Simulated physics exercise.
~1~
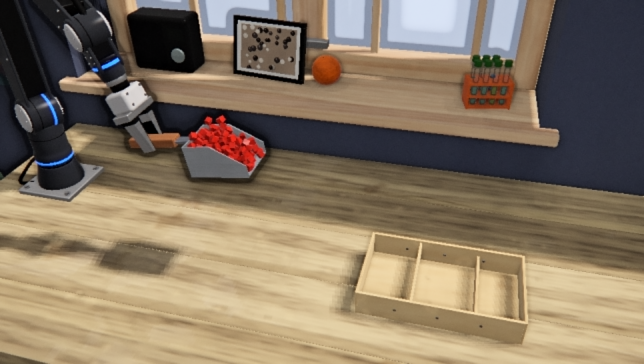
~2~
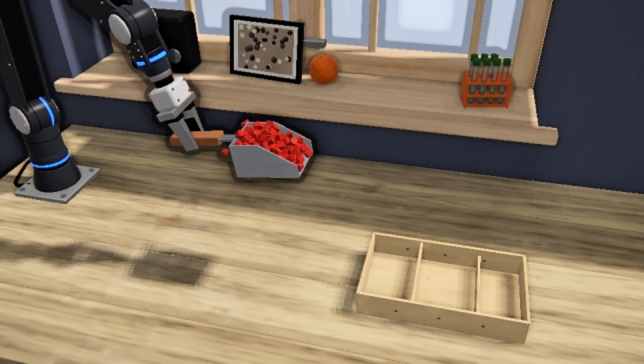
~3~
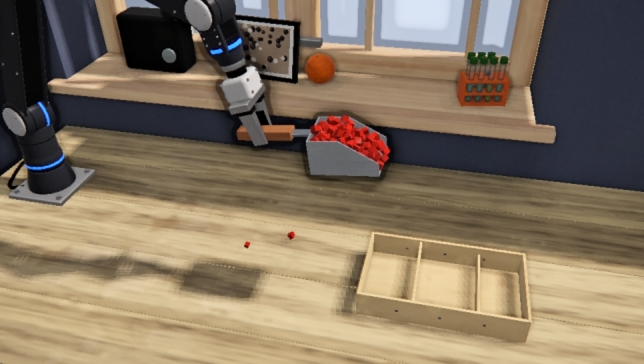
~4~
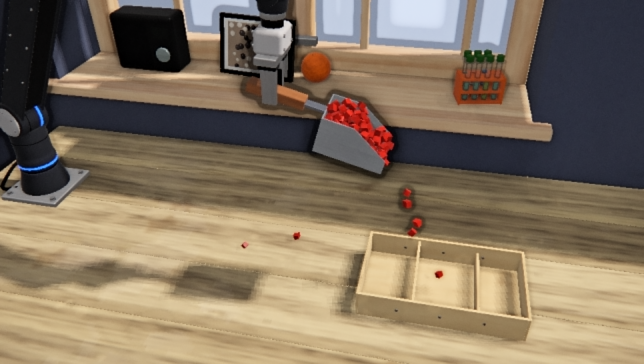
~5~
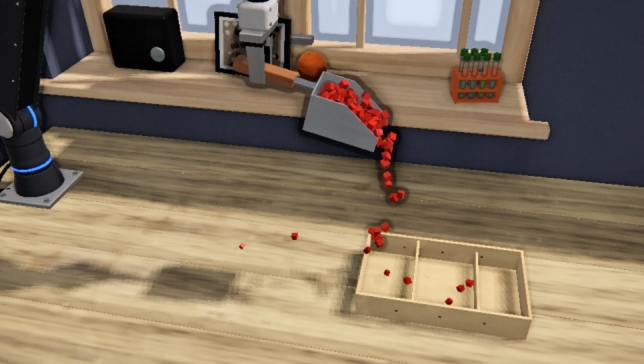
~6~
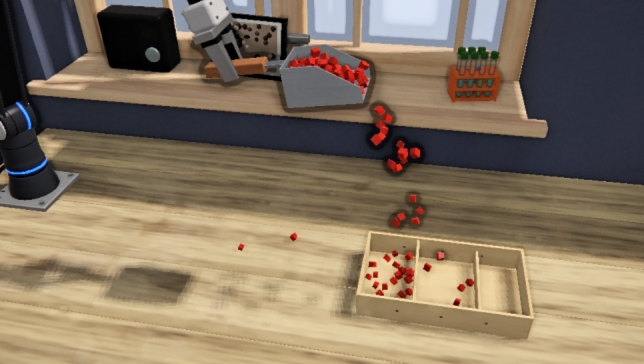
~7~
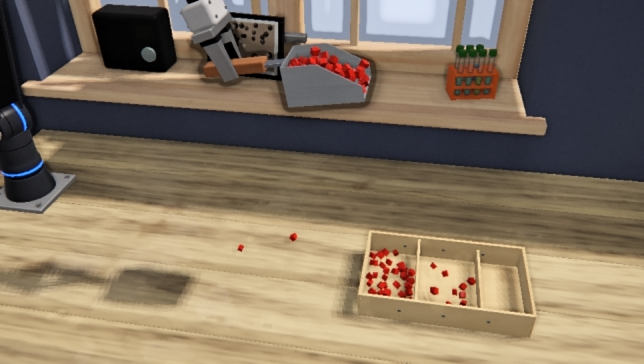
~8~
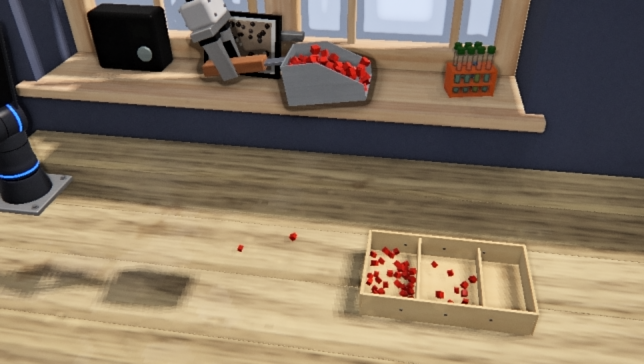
A robot arm tips a scoop, spilling some red cubes into two parts of a box.
